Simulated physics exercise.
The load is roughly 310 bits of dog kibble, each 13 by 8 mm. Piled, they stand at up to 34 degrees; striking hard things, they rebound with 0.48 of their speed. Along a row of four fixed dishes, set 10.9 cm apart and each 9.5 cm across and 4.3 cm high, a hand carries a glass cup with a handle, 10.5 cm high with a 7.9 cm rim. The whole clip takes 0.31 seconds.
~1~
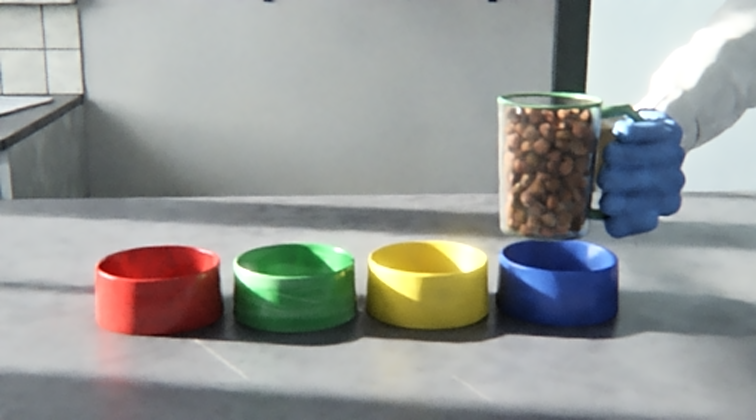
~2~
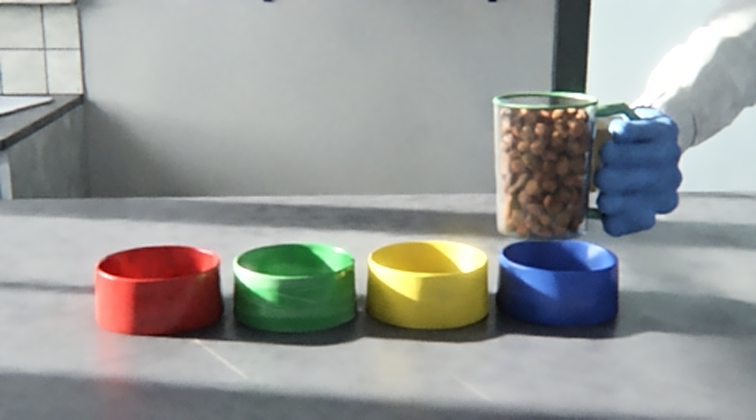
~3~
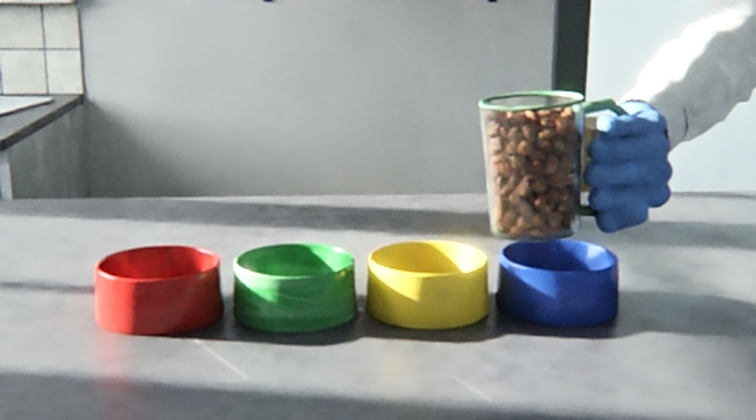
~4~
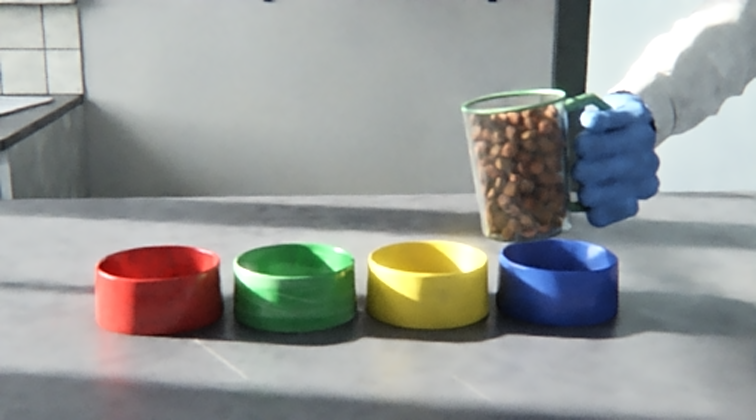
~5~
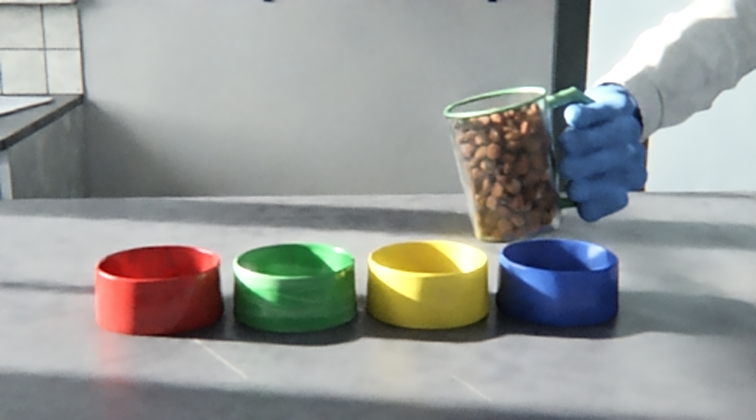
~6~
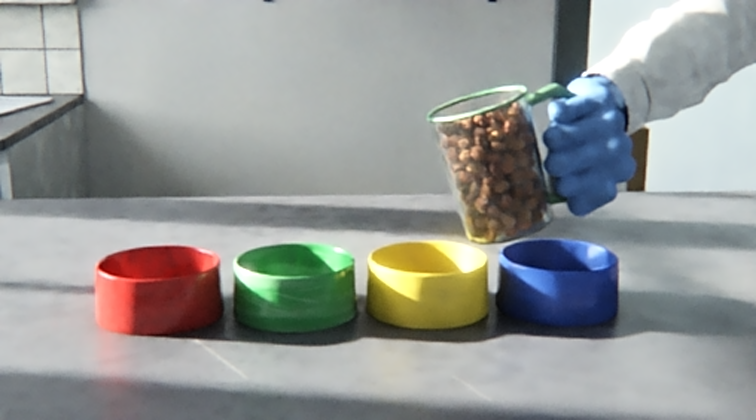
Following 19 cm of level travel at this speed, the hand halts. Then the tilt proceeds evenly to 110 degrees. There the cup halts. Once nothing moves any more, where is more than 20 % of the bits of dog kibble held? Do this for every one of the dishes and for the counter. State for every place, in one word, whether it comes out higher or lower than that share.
Red: Lower, blue: Lower, green: Higher, yellow: Lower, counter: Higher.
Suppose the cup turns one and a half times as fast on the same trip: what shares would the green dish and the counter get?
In the green dish 50; on the counter 40.
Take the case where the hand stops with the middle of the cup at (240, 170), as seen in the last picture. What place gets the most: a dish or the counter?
Red.
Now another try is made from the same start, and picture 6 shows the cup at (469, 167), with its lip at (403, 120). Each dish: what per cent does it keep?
Per cent kept: Red 10; blue 0; green 50; yellow 0.
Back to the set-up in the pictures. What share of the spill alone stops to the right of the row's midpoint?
About 0 percent.
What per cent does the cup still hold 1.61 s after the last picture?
My guess is near 50 per cent.
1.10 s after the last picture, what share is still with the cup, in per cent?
Somewhere near 95 per cent of the load.
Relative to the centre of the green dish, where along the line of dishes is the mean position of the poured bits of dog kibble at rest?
About 4 cm to its left.
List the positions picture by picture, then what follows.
The first frame shows cup at (547, 166), tilt 0 degrees, lip at (501, 101), moved 0.0 cm; middle of the pieces at (553, 169); blue dish at (559, 256); yellow dish at (428, 258); green dish at (295, 260); red dish at (159, 263).
The second frame shows cup at (544, 166), tilt 1 degrees, lip at (496, 102), moved 0.3 cm; middle of the pieces at (550, 169).
The third frame shows cup at (533, 166), tilt 4 degrees, lip at (482, 105), moved 1.1 cm; middle of the pieces at (540, 169).
The fourth frame shows cup at (520, 166), tilt 9 degrees, lip at (464, 109), moved 2.2 cm; middle of the pieces at (527, 168).
The fifth frame shows cup at (507, 166), tilt 13 degrees, lip at (447, 114), moved 3.3 cm; middle of the pieces at (514, 168).
The sixth frame shows cup at (494, 166), tilt 17 degrees, lip at (429, 119), moved 4.4 cm; middle of the pieces at (501, 167); blue dish at (559, 256); yellow dish at (428, 258); green dish at (295, 260); red dish at (159, 263).
Then, 0.66 s after the last picture, tilt 61 degrees; cup holds 100 %.
Then, 1.10 s after the last picture, tilt 90 degrees; cup holds 95 %, red 5 %.
Then, 1.61 s after the last picture, tilt 110 degrees; cup holds 50 %, red 5 %, green 20 %.
In the end, red 10 %, blue 0 %, green 50 %, yellow 0 %, counter 40 %, cup 5 %.
